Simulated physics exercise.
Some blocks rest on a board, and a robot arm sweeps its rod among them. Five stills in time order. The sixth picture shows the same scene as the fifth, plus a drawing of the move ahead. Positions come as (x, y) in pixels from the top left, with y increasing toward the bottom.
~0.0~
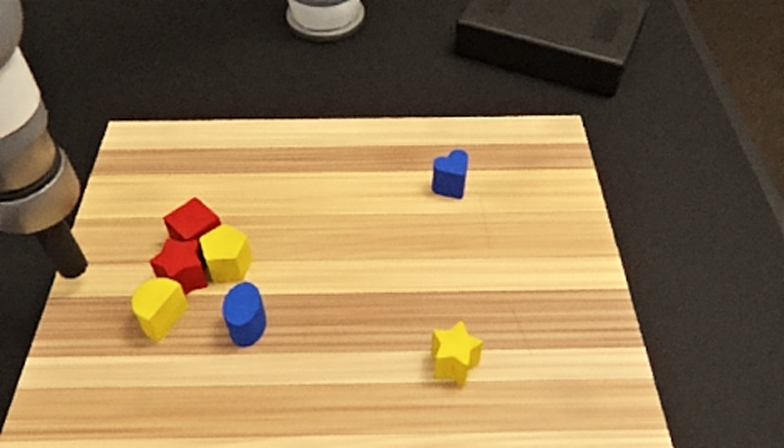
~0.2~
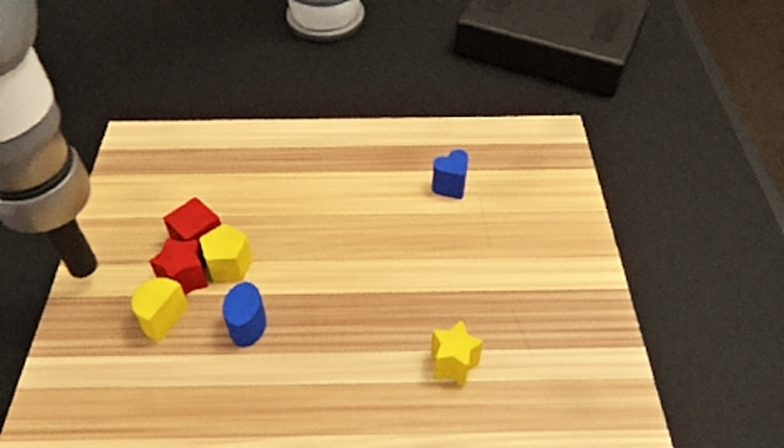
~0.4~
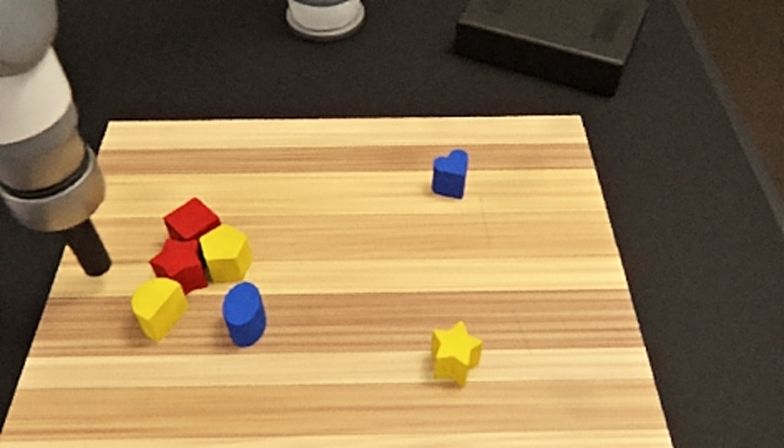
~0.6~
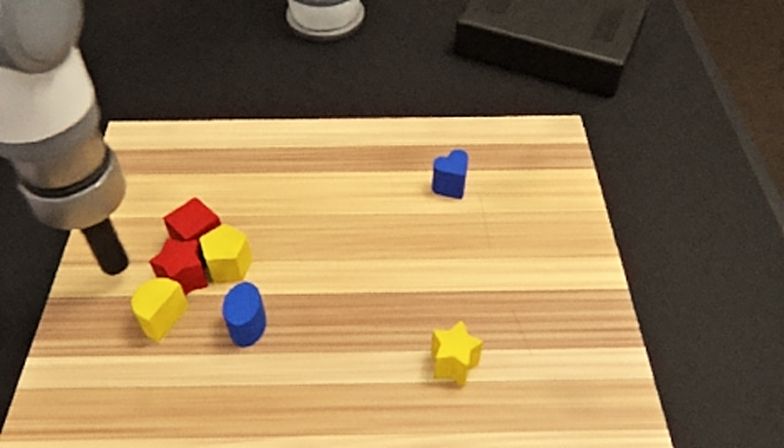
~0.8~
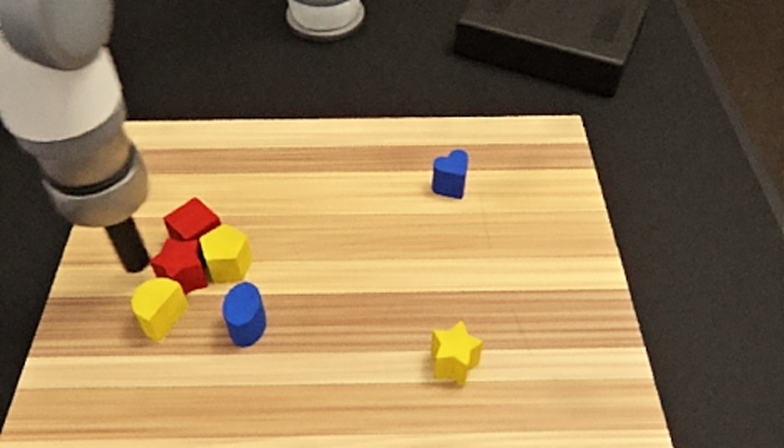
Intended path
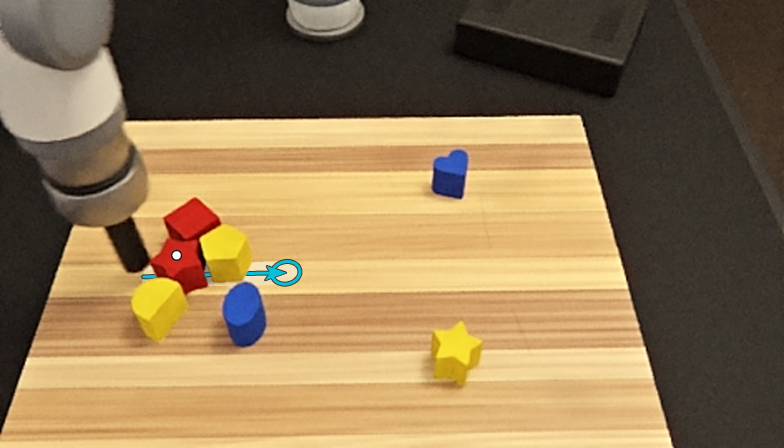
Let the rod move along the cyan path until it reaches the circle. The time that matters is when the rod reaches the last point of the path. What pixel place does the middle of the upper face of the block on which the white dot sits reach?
I'd expect the centre of its top face to be at (314, 252).
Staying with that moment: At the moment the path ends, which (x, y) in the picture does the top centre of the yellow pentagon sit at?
The top centre is at (350, 232).
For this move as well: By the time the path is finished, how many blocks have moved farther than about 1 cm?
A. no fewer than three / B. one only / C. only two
I'll go with C - only two.
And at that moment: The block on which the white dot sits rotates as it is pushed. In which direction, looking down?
It goes anticlockwise.
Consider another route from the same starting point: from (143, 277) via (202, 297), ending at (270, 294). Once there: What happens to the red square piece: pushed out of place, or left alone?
It is untouched.
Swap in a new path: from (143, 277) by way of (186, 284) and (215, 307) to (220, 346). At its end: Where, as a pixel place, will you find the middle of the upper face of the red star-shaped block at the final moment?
In the picture, it is at (239, 270).
Drawn move, in a line from (143, 277) to (286, 273); the dot is on the red star-shaped block.
On the path given first. One third of the way, rod at (186, 261); red star-shaped block at (215, 256); yellow pentagon at (254, 240).
Two thirds of the way, rod at (235, 260); red star-shaped block at (264, 254), turned 15° anticlockwise; yellow pentagon at (302, 237).
At the end, rod at (283, 258); red star-shaped block at (314, 252), turned 20° anticlockwise; red square piece still; yellow pentagon at (350, 232).
